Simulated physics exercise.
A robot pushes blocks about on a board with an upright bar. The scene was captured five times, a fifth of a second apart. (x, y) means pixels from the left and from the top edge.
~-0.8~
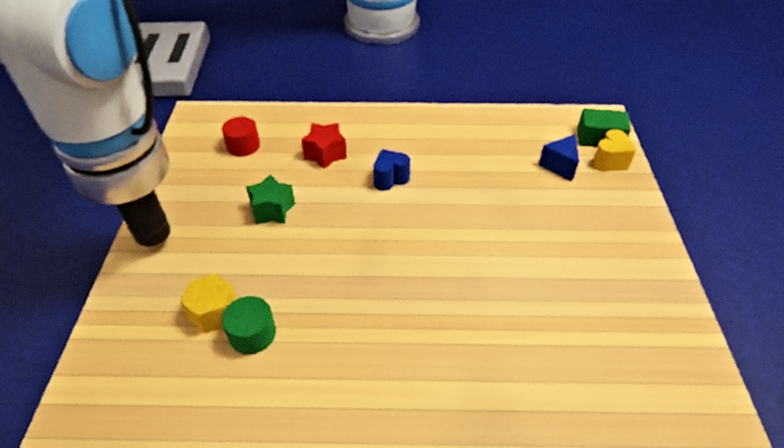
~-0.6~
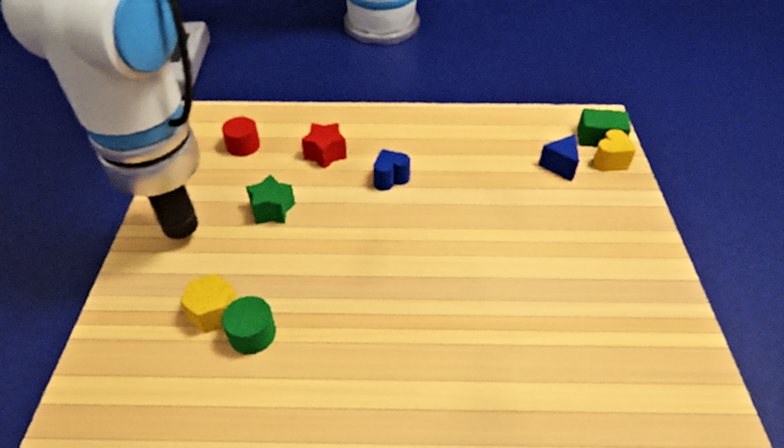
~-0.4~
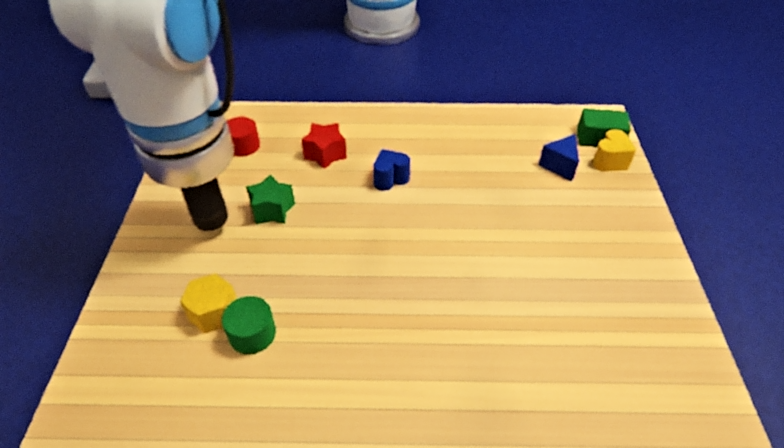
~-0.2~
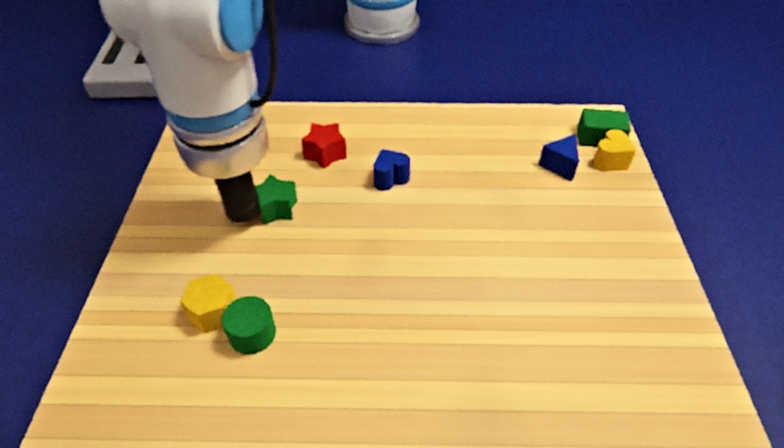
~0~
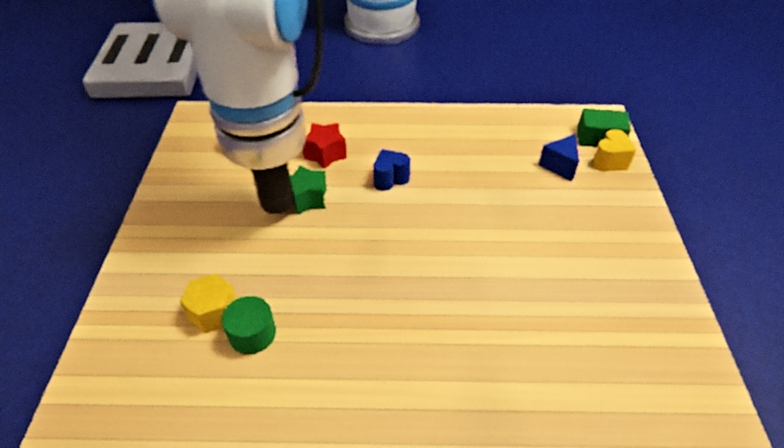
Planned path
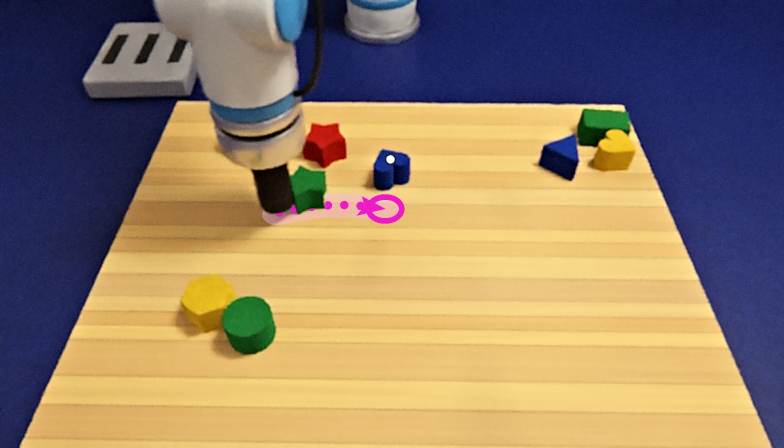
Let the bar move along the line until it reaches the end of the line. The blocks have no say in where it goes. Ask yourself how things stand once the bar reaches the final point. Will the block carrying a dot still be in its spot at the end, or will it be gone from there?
Once the path ends, it is where it was.
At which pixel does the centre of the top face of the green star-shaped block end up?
The green star-shaped block ends near (350, 162).
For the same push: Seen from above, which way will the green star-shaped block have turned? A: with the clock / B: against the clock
Option B.
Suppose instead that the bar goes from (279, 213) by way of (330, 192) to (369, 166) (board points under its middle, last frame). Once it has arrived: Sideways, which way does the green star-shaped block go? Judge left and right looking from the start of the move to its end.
Moves right.
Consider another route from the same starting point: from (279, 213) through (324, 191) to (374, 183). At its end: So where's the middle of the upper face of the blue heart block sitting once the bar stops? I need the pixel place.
My estimate: (430, 148).
The line goes from (279, 213) over (315, 207) and (350, 205) to (385, 209); the dot is on the blue heart block.
On the path given first. One third of the way, bar at (314, 197); green star-shaped block at (335, 169), turned 15° anticlockwise.
Two thirds of the way, bar at (350, 196); green star-shaped block at (349, 163), turned 55° anticlockwise.
At the end, bar at (385, 199); green star-shaped block at (350, 162), turned 60° anticlockwise; blue heart block unmoved.
